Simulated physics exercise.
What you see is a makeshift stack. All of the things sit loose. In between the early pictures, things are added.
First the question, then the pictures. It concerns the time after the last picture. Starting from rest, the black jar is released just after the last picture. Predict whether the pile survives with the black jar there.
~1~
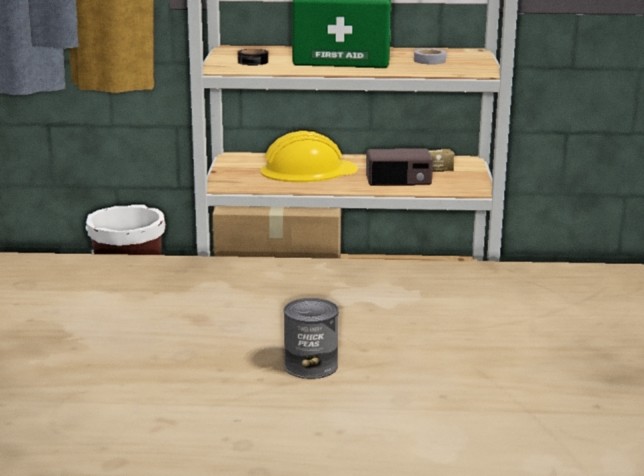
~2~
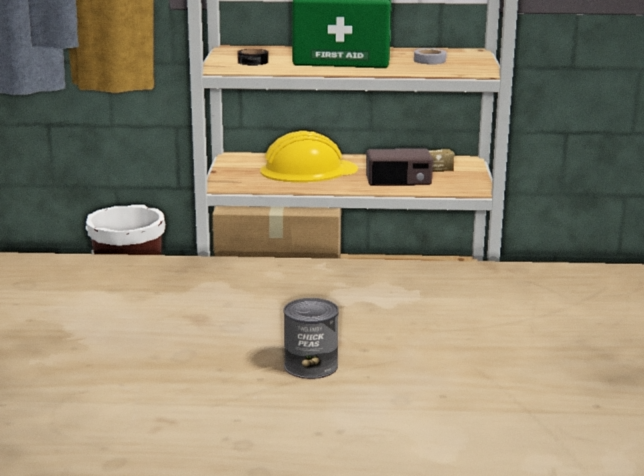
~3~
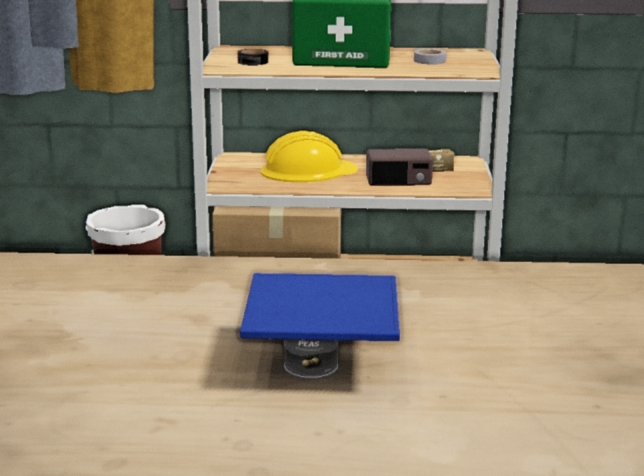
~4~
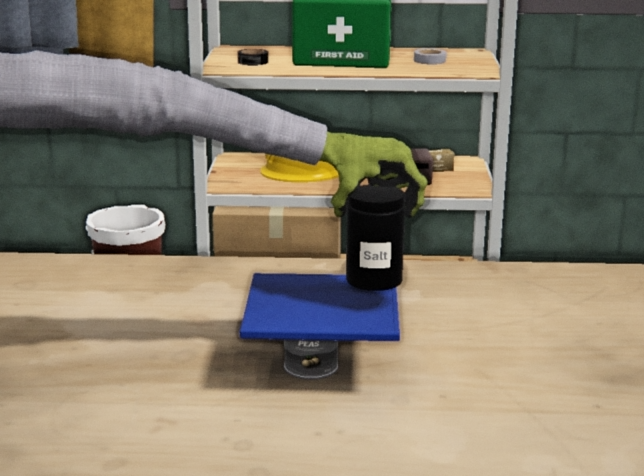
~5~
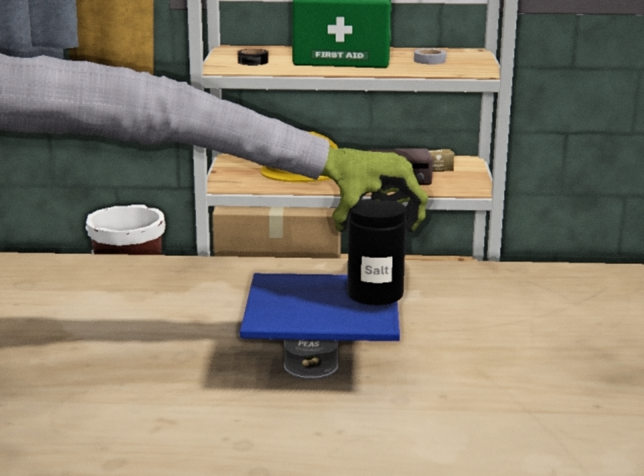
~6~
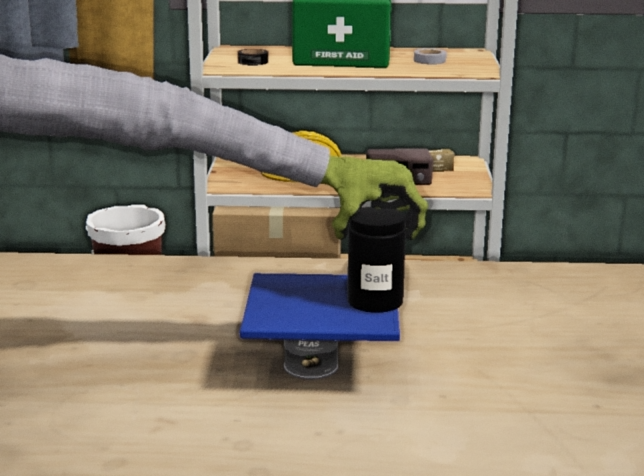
The tower does not remain standing.
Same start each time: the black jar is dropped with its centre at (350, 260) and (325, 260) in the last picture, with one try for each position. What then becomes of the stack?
It tips over first and stays steady second.
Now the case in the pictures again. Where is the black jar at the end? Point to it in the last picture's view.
I'd say around (461, 365) in the last view.
Then, 0.40 s on from there, black jar now fallen; blue lid on its side.
Then, 1.20 s on from there, blue lid upside down.
In the end, fallen, black jar and blue lid; grey tin unmoved. At the end, from the last picture's camera, black jar near (461, 365). The stack loses its balance.
